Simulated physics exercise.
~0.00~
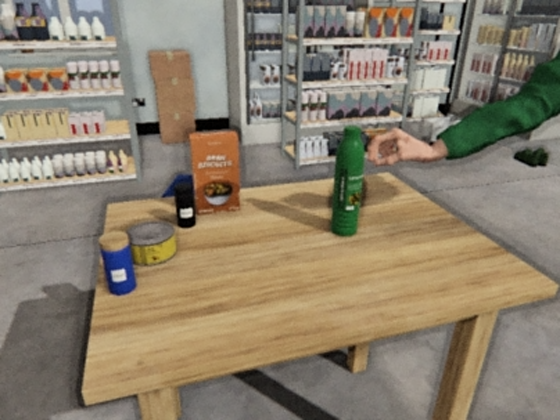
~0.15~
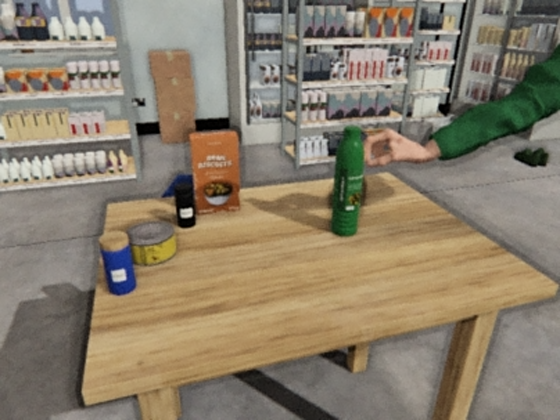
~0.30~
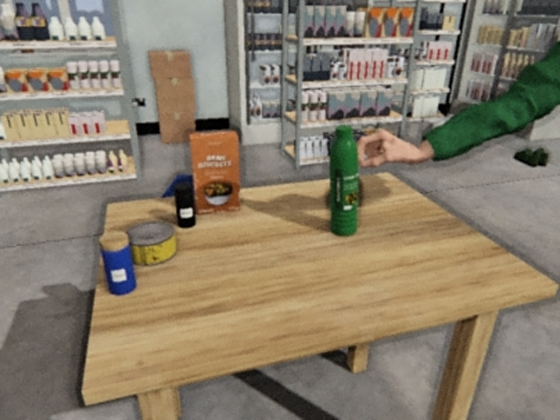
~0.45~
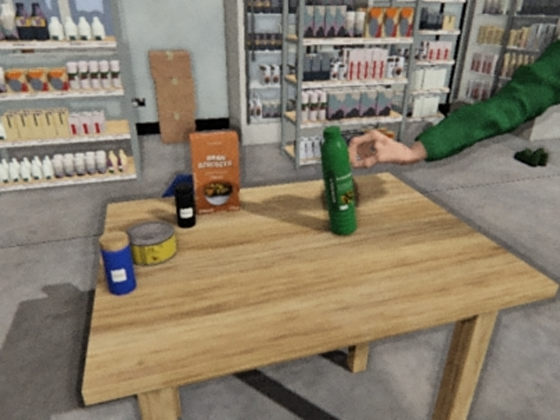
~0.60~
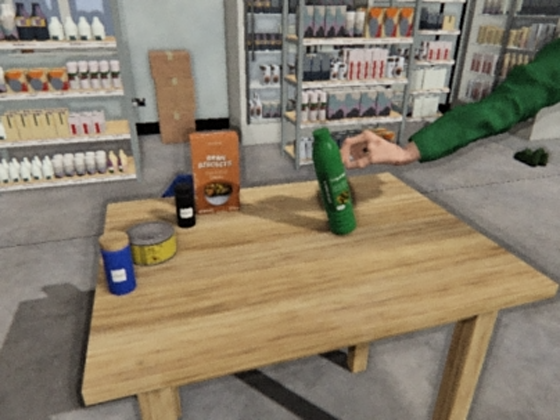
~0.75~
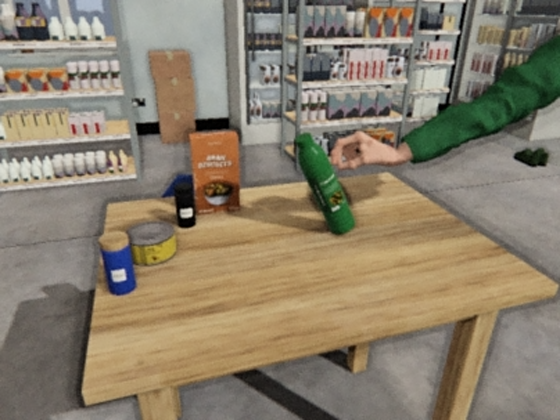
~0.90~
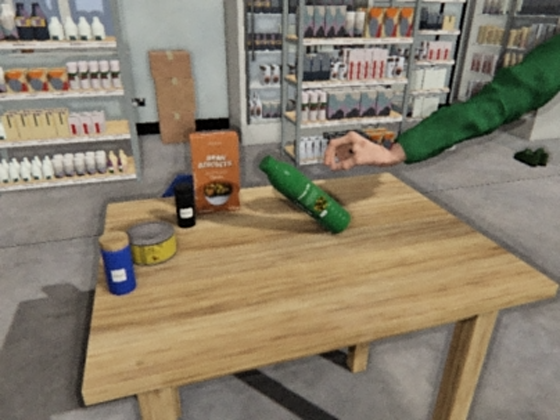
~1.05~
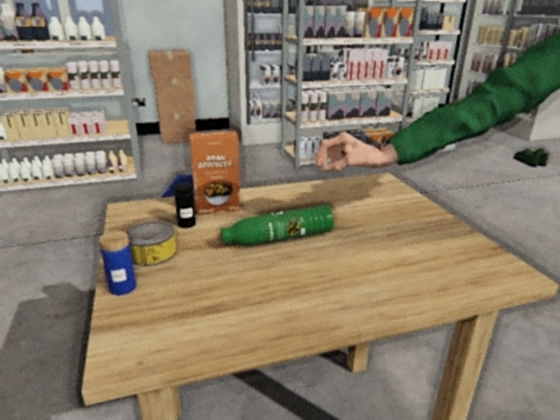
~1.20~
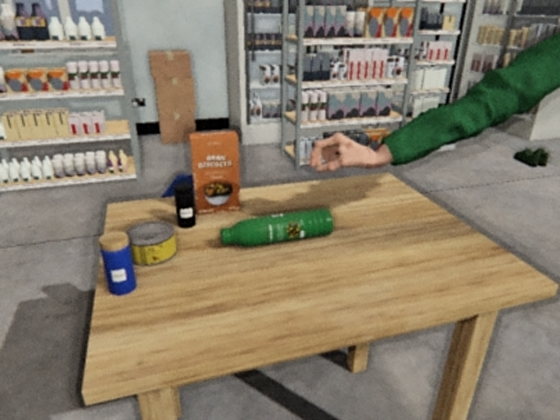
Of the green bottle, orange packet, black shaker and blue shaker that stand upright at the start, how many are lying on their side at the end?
One of them is lying on its side at the end, the green bottle. The orange packet, black shaker and blue shaker are still standing.
The clip shows a hand in a green sleeve pushing a green bottle leftward on a wooden table, beside an orange packet, two shakers and a yellow tub. The bottle leans further, topples and ends lying on its side while the other items stay put.
